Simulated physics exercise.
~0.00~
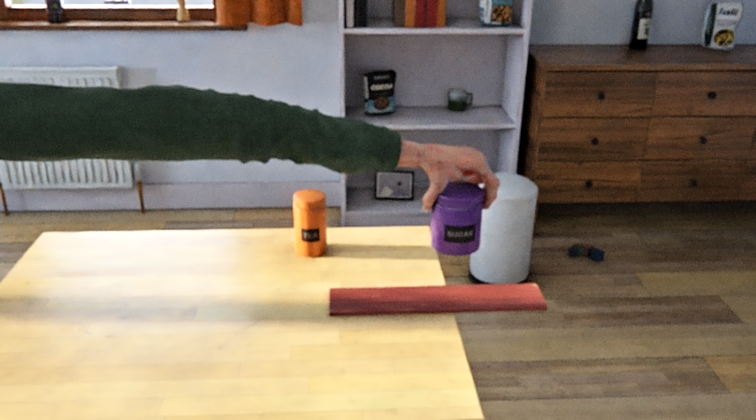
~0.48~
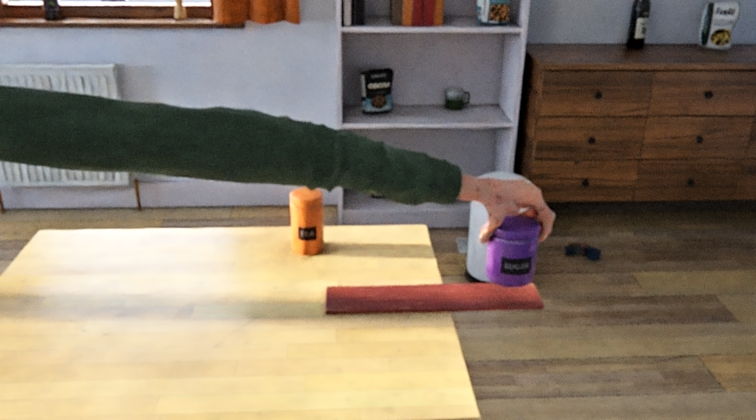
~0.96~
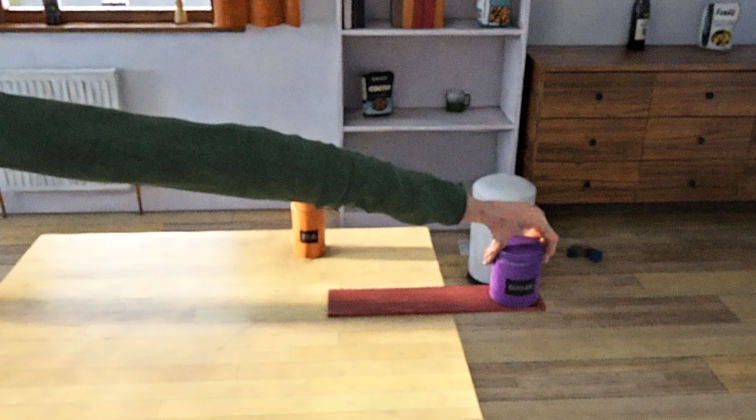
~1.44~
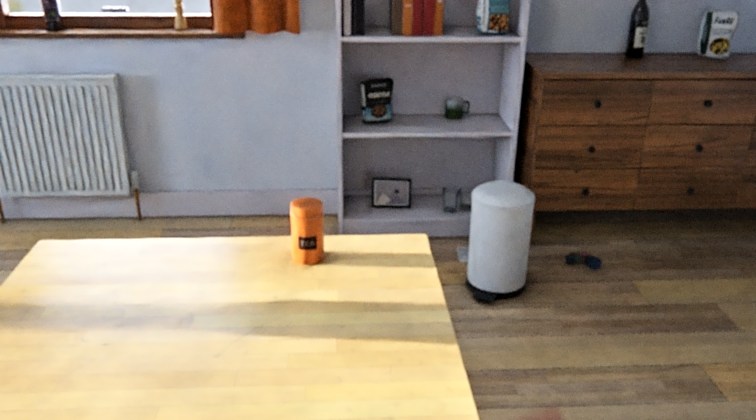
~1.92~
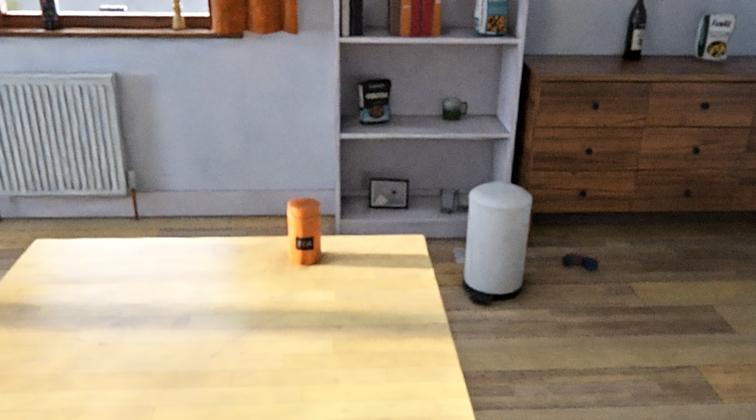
In a living room, a hand set a purple jar on the overhanging end of a red board at a wooden table's edge, then the board tipped off and both dropped out of sight, leaving only the orange jar standing on the table.
